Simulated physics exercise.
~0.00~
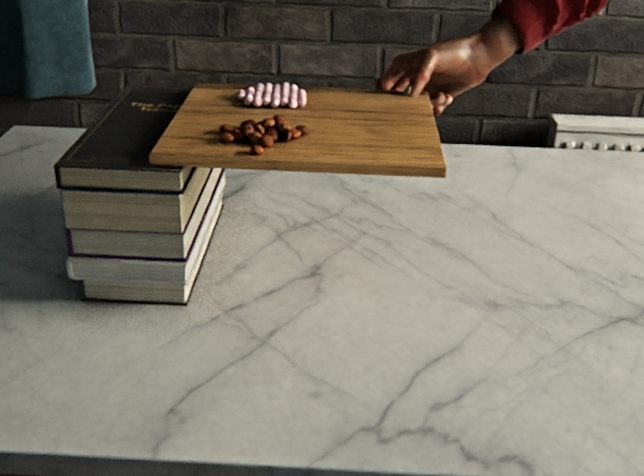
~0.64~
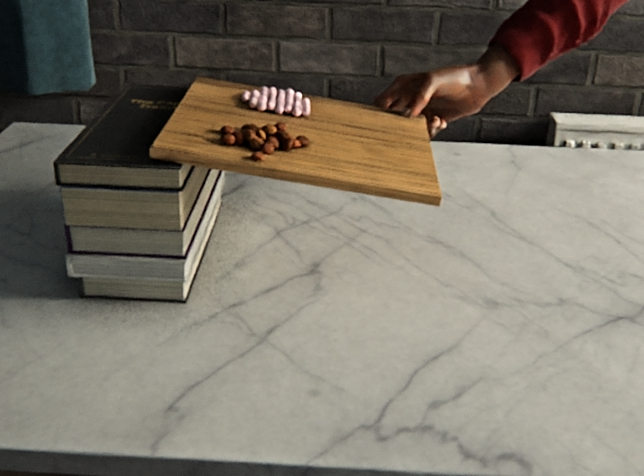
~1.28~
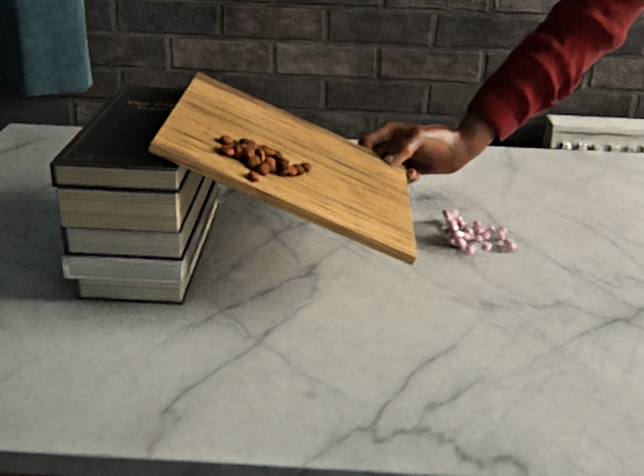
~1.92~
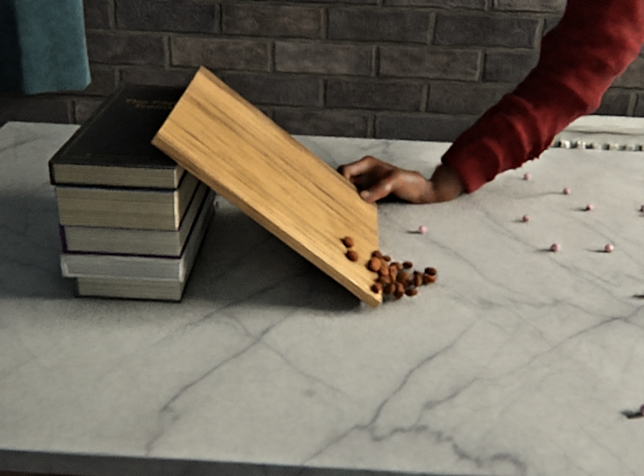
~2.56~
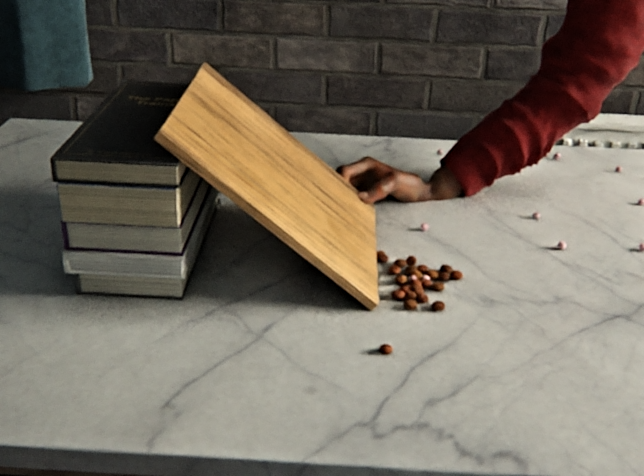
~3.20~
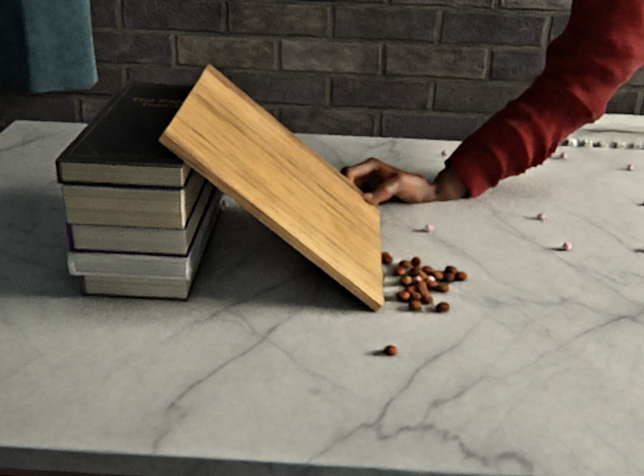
A hand in a red sleeve holds the right end of a wooden board whose left end rests on a stack of books, seen from slightly above a pale marble table before a dark brick wall. Small pink-and-white pieces lie at the back of the board, and reddish-brown ones lie nearer the front. As the hand lowers its end, the pink pieces slide off first and scatter to the right. The board steepens until its lower edge meets the table, and the brown pieces slide down. They settle mostly at its foot, while the pink ones lie farther away.
